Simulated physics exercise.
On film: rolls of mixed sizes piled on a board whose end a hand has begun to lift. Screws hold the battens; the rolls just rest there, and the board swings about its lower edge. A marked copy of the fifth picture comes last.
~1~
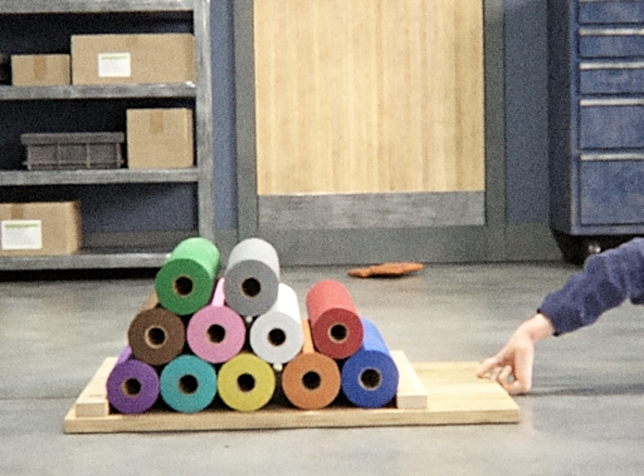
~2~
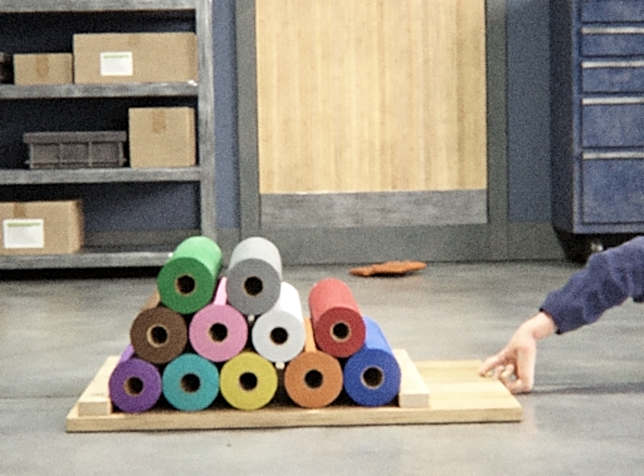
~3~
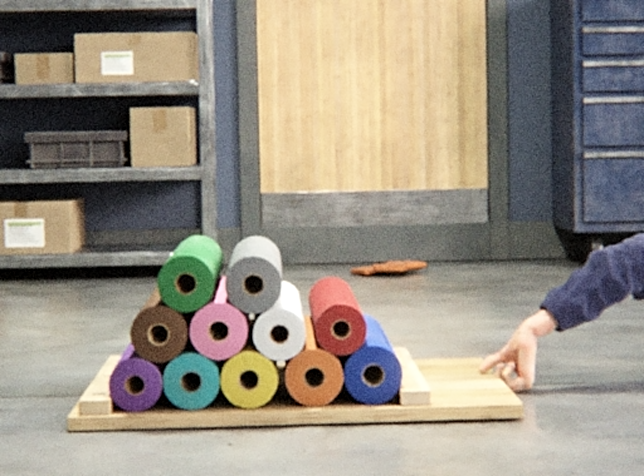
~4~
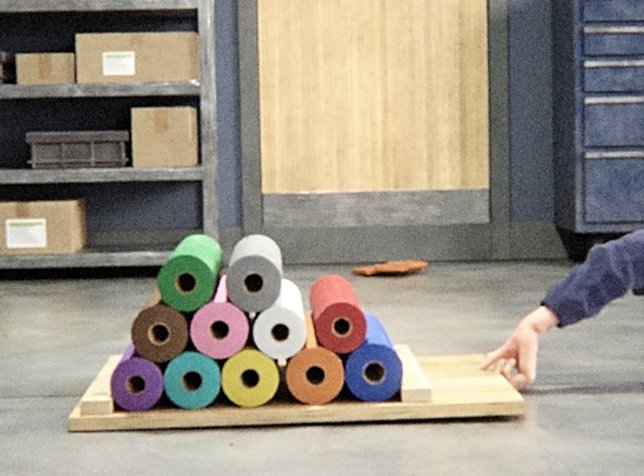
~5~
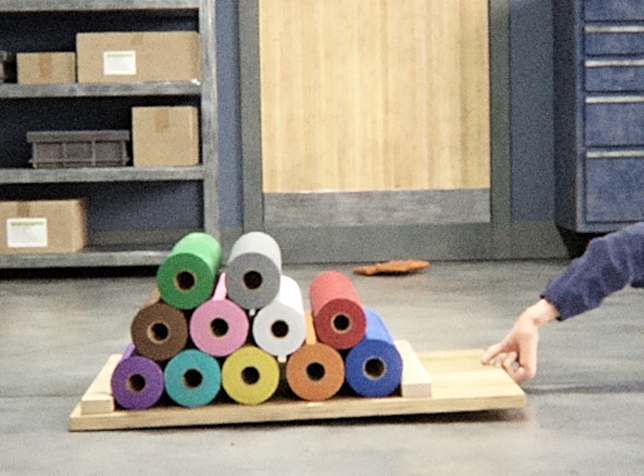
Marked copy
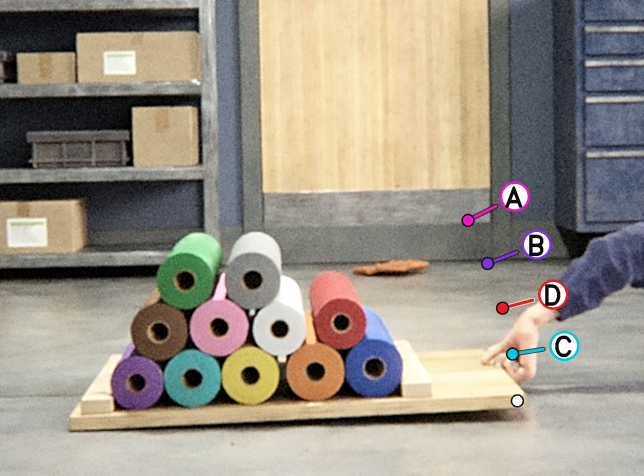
Colorful rolls sat stacked in a pile on a wooden board on the floor while a hand at the right gripped its end and raised it very slightly, the rolls keeping their places.
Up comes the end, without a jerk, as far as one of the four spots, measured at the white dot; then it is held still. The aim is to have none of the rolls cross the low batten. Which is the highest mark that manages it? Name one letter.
Up to B.
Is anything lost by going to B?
No, at B.
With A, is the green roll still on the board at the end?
No.
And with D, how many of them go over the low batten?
It comes to none.
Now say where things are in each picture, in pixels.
Purple roll (132, 387); turquoise roll (188, 384); yellow roll (246, 383), in the first frame.
Yellow roll (248, 381); orange roll (313, 379), in the second frame.
Board (294, 384); blue roll (373, 375); red roll (341, 329); pink roll (218, 331), in the third frame.
Board (295, 383); purple roll (136, 384); turquoise roll (192, 380), in the fourth frame.
Board (295, 379); purple roll (137, 383); turquoise roll (193, 379), in the fifth frame.
On the marked copy, A at (468, 220); B at (488, 263); C at (512, 354); D at (503, 308); the white dot at (517, 401).
With B. Early on, board at 14°.
Further on, board at 20°.
At the end, board at 20°, none over the low batten.
As for the rest, A three over the low batten (brown, pink, green); C none over the low batten; D none over the low batten.
